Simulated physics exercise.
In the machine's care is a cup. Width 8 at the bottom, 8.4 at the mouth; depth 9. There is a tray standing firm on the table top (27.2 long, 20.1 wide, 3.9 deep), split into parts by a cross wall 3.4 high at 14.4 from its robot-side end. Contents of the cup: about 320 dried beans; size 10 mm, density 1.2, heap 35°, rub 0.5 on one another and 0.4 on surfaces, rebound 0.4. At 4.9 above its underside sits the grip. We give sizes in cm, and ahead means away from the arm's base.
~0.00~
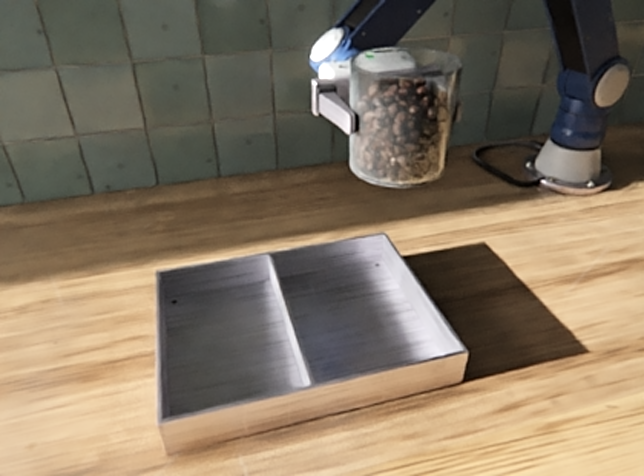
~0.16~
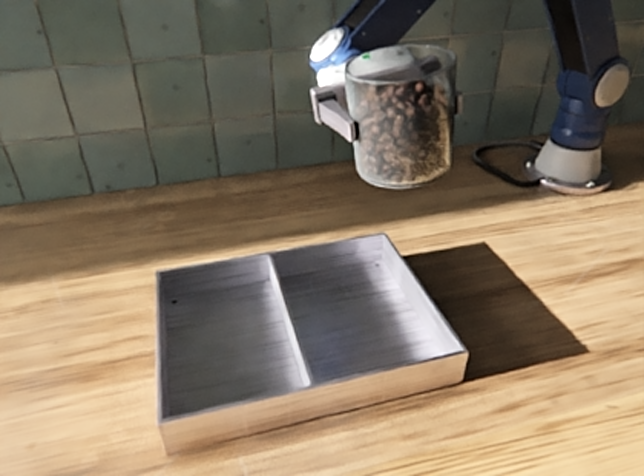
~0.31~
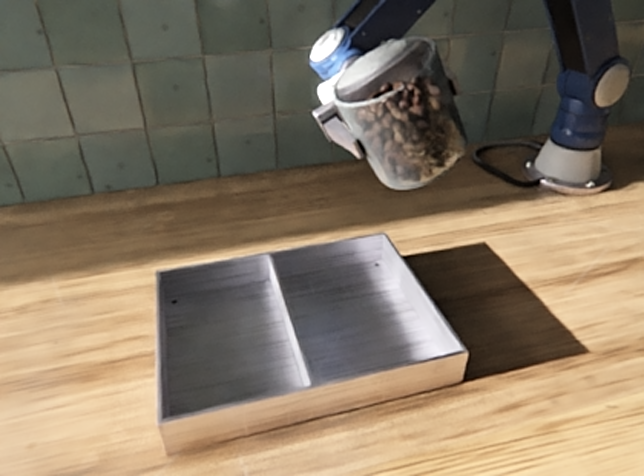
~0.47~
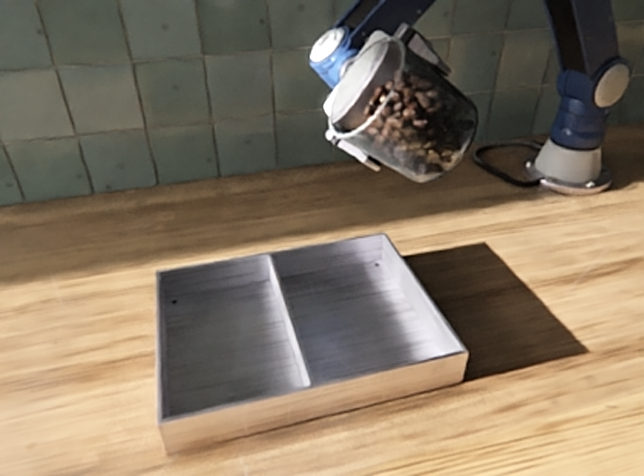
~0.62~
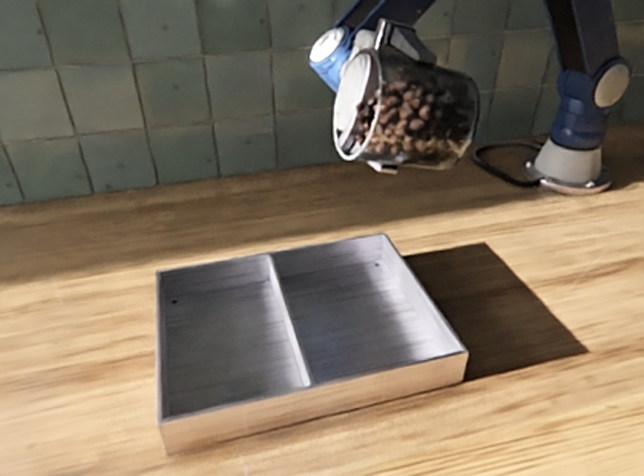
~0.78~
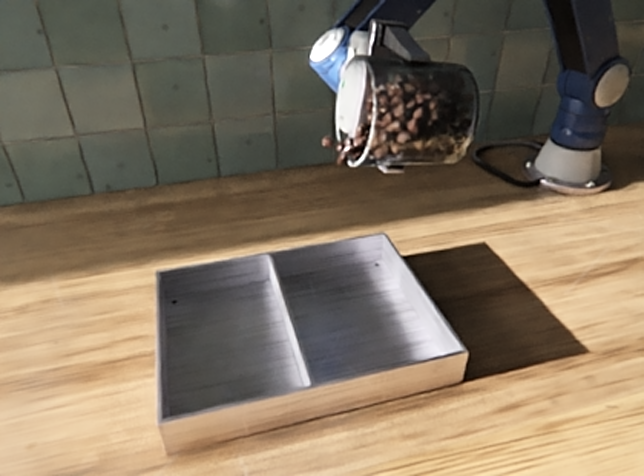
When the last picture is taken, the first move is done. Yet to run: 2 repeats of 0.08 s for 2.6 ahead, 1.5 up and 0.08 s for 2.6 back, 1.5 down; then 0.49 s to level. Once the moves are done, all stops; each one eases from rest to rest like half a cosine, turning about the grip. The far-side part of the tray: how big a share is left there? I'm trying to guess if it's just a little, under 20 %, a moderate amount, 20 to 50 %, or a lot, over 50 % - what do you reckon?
I reckon a lot.
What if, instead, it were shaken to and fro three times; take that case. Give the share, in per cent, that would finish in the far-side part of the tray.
Probably about 75 in a hundred.
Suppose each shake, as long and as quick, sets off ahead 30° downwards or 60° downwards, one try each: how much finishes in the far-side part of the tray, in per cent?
Estimates, in order: 25 % then 15 %.
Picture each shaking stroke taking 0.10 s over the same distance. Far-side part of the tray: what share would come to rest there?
Estimate: Near 40 per cent.
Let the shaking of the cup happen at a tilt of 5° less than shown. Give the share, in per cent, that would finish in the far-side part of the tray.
In that case roughly 55 per cent.
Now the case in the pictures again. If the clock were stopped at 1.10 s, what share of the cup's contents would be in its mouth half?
Mouth half share: Roughly 80 %.
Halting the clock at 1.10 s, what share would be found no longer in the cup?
Near 70 per cent so far.
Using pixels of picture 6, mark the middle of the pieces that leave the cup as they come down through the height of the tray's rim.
I'd put it somewhere near (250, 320).
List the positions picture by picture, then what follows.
The first picture shows cup middle at (401, 118), level; upper third of the load around (403, 110), from x 360 to 445, top at y 90; 320 in the cup.
The second picture shows cup middle at (402, 118), tilted 8° forward; upper third of the load around (407, 110), from x 360 to 445, top at y 85.
The third picture shows cup middle at (403, 117), tilted 28° forward; upper third of the load around (415, 106), from x 360 to 455, top at y 80.
The fourth picture shows cup middle at (405, 116), tilted 54° forward; upper third of the load around (420, 99), from x 370 to 465, top at y 75.
The fifth picture shows cup middle at (406, 114), tilted 74° forward; upper third of the load around (424, 94), from x 360 to 465, top at y 70.
The sixth picture shows cup middle at (406, 113), tilted 82° forward; upper third of the load around (425, 95), from x 325 to 465, top at y 75; 320 in the cup.
After 1.10 s, tilted 82° forward, highest piece 23 above the table; 146 in the far-side part, 92 in the cup, 12 in the robot-side part, 70 in flight or on a rim.
After 1.43 s, tilted 20° forward, highest piece 26 above the table; 214 in the far-side part, 66 in the cup, 39 in the robot-side part, 1 on the table or floor.
After 1.79 s, level, highest piece 23 above the table; 214 in the far-side part, 66 in the cup, 39 in the robot-side part, 1 on the table or floor.
After 2.84 s, level, highest piece 23 above the table; 214 in the far-side part, 66 in the cup, 39 in the robot-side part, 1 on the table or floor.
At rest, 214 in the far-side part, 66 in the cup, 39 in the robot-side part, 1 on the table or floor. That is 67 % in the far-side part of the tray.
